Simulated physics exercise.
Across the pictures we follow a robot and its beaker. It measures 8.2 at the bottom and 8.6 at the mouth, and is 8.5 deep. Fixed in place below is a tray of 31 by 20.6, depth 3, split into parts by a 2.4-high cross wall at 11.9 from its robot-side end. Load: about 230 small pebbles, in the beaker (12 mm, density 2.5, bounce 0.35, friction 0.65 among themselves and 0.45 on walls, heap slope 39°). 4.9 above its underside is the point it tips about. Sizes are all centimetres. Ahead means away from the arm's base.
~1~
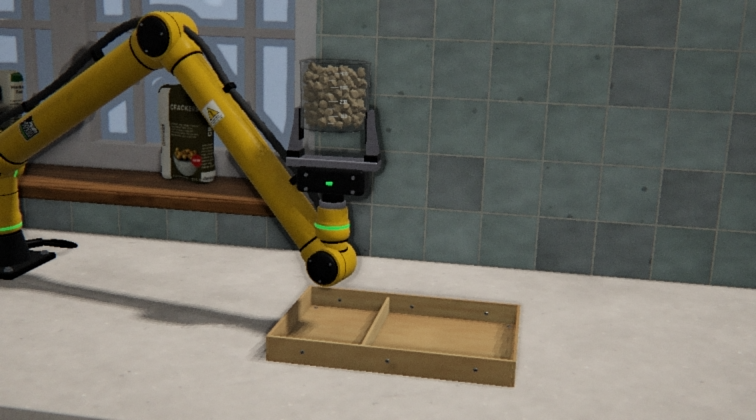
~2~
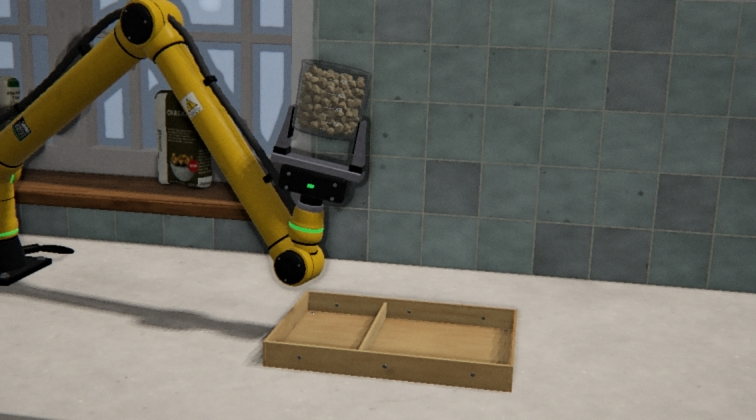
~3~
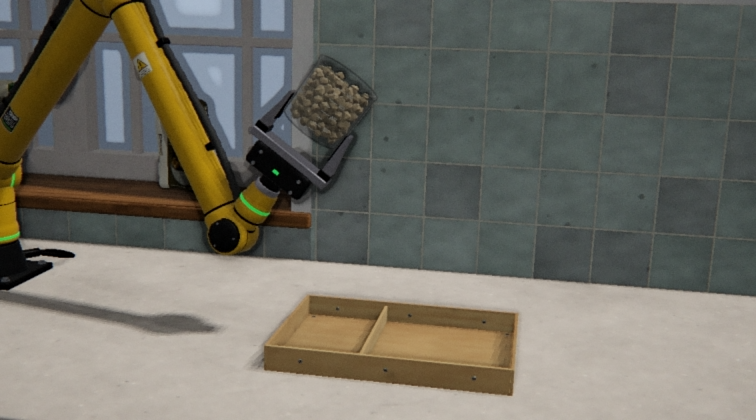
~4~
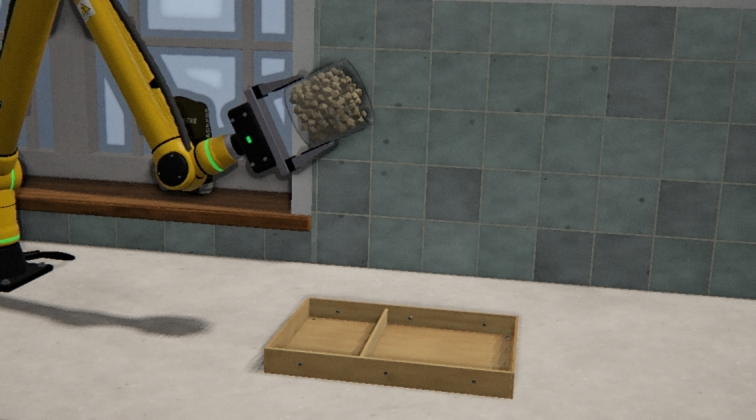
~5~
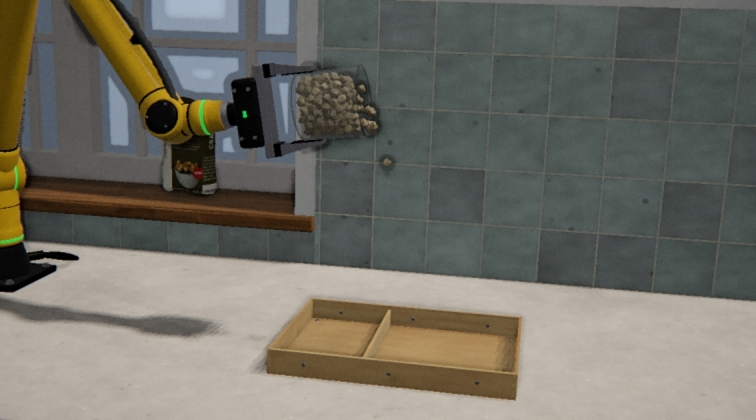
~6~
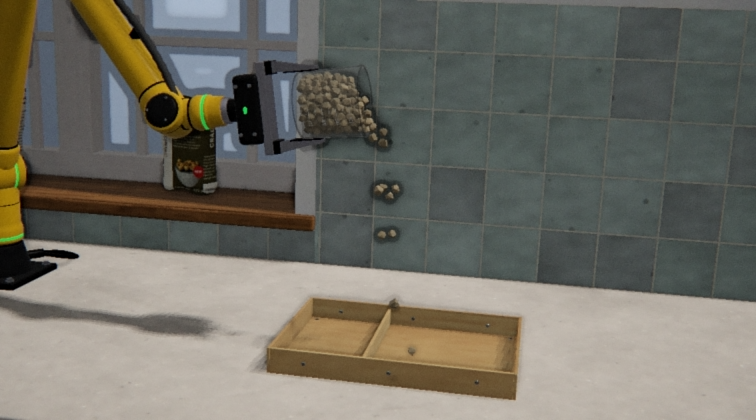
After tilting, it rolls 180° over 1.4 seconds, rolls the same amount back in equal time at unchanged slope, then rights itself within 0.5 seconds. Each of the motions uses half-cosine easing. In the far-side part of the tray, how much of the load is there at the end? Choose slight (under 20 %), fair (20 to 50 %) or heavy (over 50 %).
Fair, 20 to 50 %.
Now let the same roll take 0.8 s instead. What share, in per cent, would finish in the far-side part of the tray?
You'd be looking at some 30 per cent.
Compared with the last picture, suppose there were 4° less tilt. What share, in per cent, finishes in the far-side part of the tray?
30 percent or so.
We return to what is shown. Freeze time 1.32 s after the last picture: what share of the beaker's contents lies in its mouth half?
About 40 per cent.
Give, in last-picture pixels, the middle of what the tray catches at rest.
Centre point: Close to (419, 353).
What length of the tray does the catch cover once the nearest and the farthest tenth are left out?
It spans something like 14 centimetres, give or take.
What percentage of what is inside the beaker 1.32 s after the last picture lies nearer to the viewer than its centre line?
Estimate: Near 40 %.
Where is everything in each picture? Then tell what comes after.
The first frame shows the beaker middle at (335, 96), upright; upper third of the load around (335, 79), from x 305 to 365, top at y 70; 229 in the beaker.
The second frame shows the beaker middle at (331, 101), tipped 10°; upper third of the load around (330, 85), from x 300 to 360, top at y 70.
The third frame shows the beaker middle at (329, 104), tipped 36°; upper third of the load around (329, 89), from x 295 to 365, top at y 70.
The fourth frame shows the beaker middle at (328, 105), tipped 64°; upper third of the load around (328, 89), from x 295 to 360, top at y 70.
The fifth frame shows the beaker middle at (331, 104), tipped 81°; upper third of the load around (328, 89), from x 300 to 385, top at y 75; 228 in the beaker, 1 in flight or on a rim.
The sixth frame shows the beaker middle at (332, 103), tipped 83°; upper third of the load around (326, 90), from x 300 to 410, top at y 75; 219 in the beaker, 1 in the far-side part, 9 in flight or on a rim.
Then, 1.32 s on, tipped 83°, highest piece 37 above the table; 175 in the beaker, 41 in the far-side part, 1 in the robot-side part, 12 in flight or on a rim.
Then, 2.64 s on, tipped 83°, highest piece 37 above the table; 151 in the beaker, 73 in the far-side part, 3 in the robot-side part, 2 in flight or on a rim.
Then, 3.50 s on, upright, highest piece 37 above the table; 145 in the beaker, 81 in the far-side part, 3 in the robot-side part.
Then, 4.20 s on, upright, highest piece 37 above the table; 145 in the beaker, 81 in the far-side part, 3 in the robot-side part.
In the end, 145 in the beaker, 81 in the far-side part, 3 in the robot-side part. That is 35 % in the far-side part of the tray.
